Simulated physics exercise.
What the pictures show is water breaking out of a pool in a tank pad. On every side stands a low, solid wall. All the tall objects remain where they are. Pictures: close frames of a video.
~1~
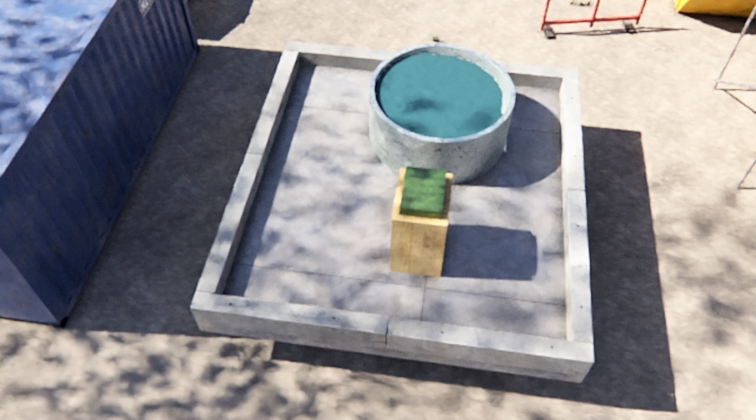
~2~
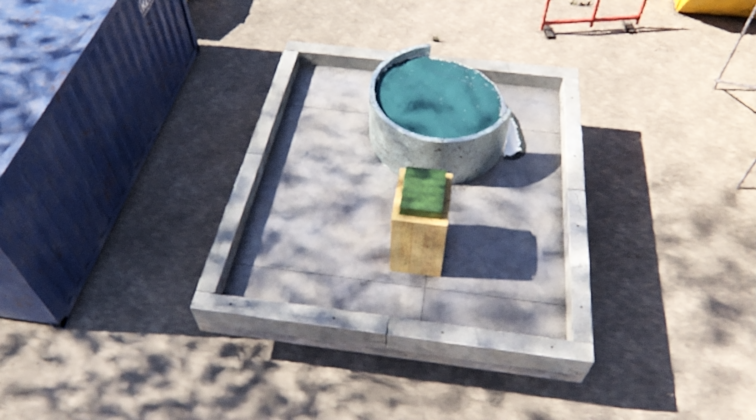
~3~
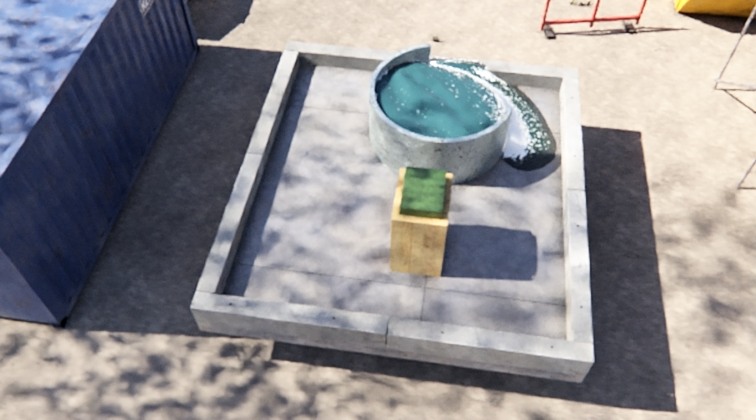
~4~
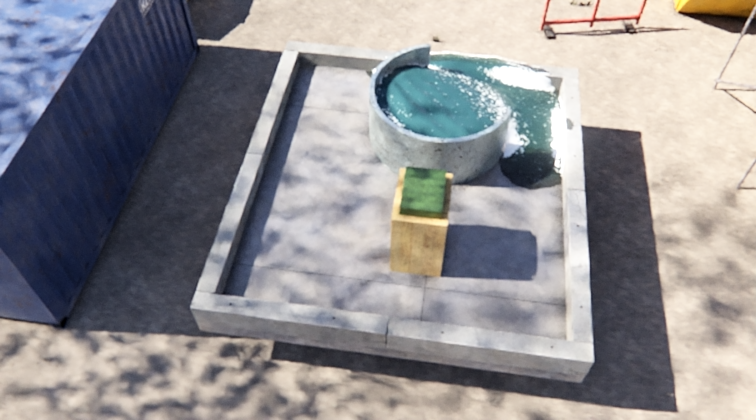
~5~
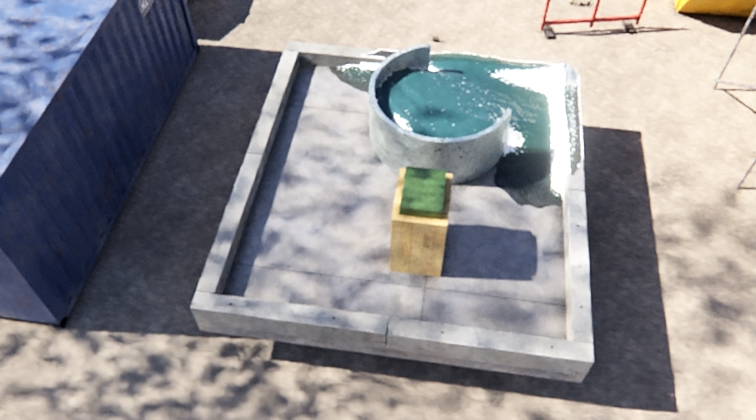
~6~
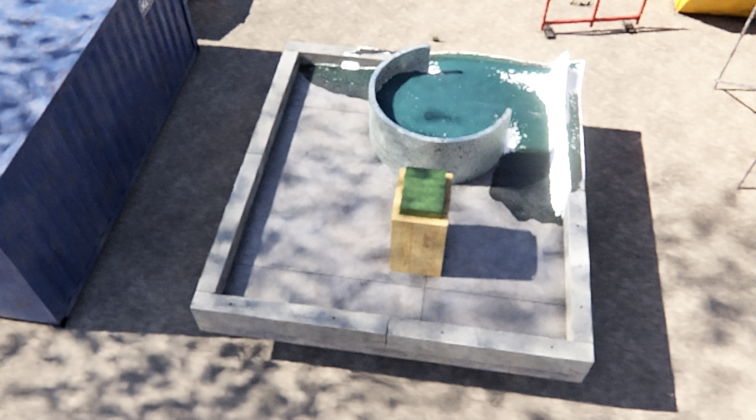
Teal water poured out through a gap in the far side of a round tank, spread foaming to the right-hand wall, then ran left along the back of the low-walled pad behind a grass-topped block.
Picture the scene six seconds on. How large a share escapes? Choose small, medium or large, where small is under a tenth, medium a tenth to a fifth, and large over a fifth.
Large.
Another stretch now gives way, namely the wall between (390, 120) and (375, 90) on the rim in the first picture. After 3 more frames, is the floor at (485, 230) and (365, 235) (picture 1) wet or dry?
Result: Unreached / swamped.
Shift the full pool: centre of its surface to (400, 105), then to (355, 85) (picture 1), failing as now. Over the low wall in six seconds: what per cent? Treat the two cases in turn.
You'd get close to 20 per cent the first time and close to 22 per cent the second.
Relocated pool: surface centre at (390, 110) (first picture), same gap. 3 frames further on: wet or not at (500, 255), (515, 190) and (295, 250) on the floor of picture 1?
One after the other: No water, flooded, dry.
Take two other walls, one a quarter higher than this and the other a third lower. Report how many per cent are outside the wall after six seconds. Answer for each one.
Roughly 18 per cent, then 46 per cent.
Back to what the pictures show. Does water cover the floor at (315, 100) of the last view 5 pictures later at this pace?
Following the spread, that spot ends up waterlogged.
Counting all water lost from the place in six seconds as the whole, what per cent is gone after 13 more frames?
Somewhere around 95 per cent, I'd say.
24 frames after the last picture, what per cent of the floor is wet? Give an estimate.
I reckon around 90 %.
A moment on, water covers 25 % of the floor; the low wall has let 10 % over.
Next, water covers 35 % of the floor; the low wall has let 17 % over.
Then, water covers 55 % of the floor; the low wall has let 29 % over.
Later, water covers 75 % of the floor; the low wall has let 30 % over.
In the end, water covers 80 % of the floor; the low wall has let 30 % over.
